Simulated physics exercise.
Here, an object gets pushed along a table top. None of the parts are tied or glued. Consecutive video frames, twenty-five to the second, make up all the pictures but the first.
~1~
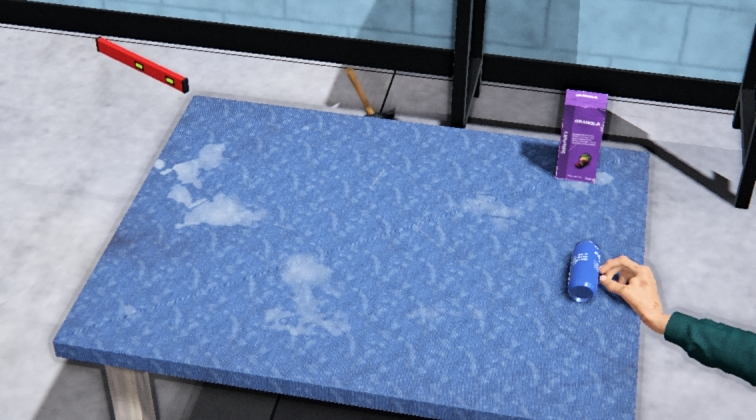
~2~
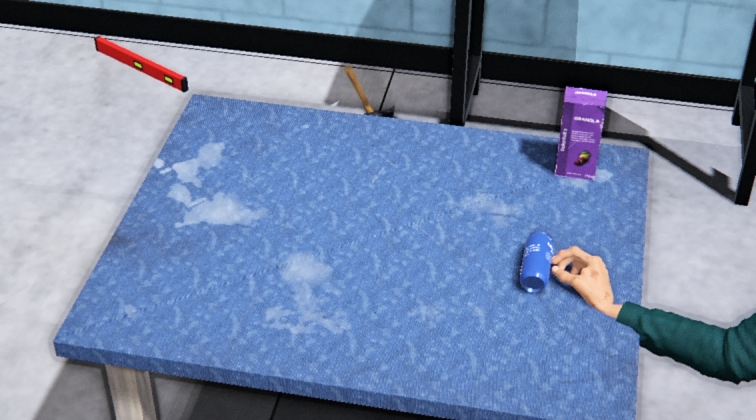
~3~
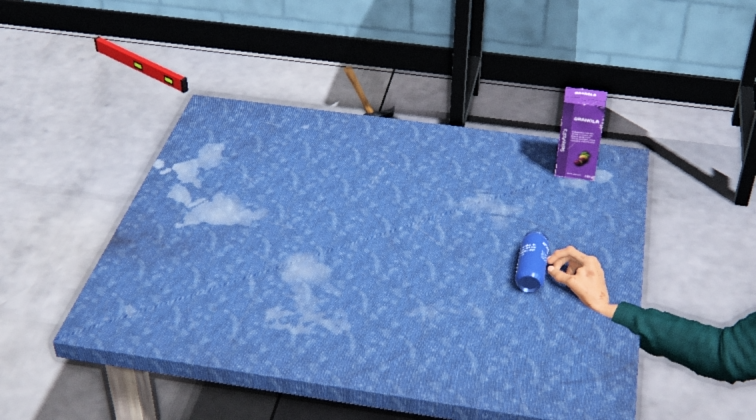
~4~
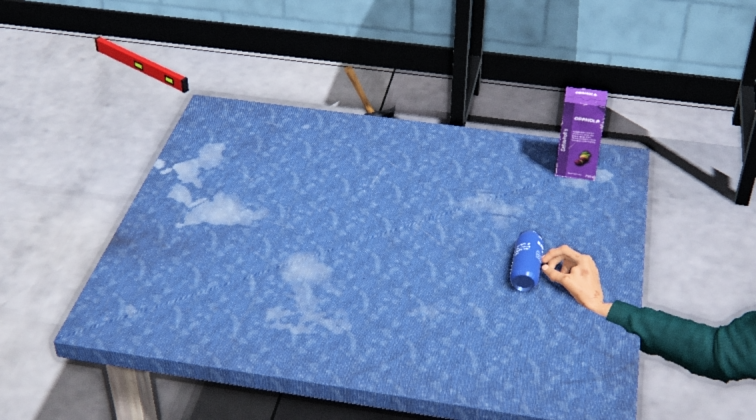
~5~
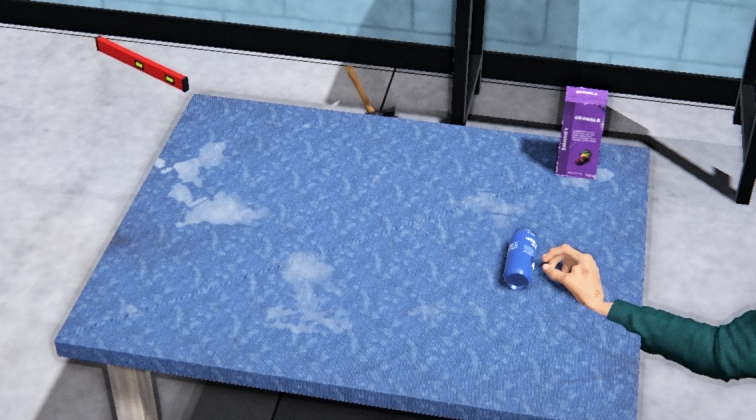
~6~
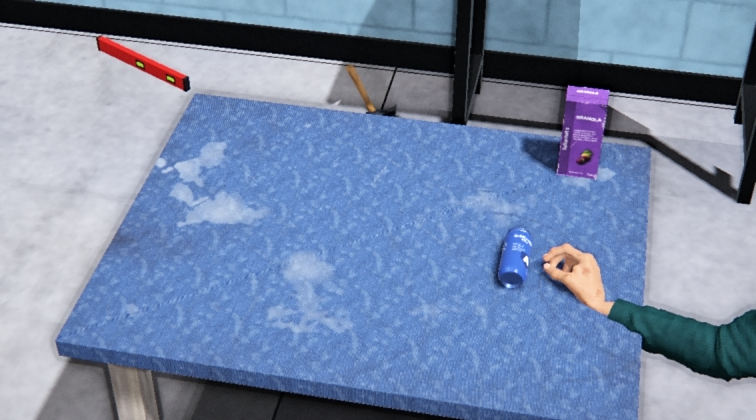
A blue can lying on a blue-topped table was pushed left by a hand from the right, then rolled a little farther left, away from the fingers, while a purple box stood still behind it.
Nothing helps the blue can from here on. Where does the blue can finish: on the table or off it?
On the table.
Then, 0.20 s after the last picture, blue can rolled about its own width near (490, 254).
Then, 0.40 s after the last picture, blue can rolled well along near (473, 252).
At rest, moved from the start, blue can. Seen from the same camera at the end, blue can near (465, 251).
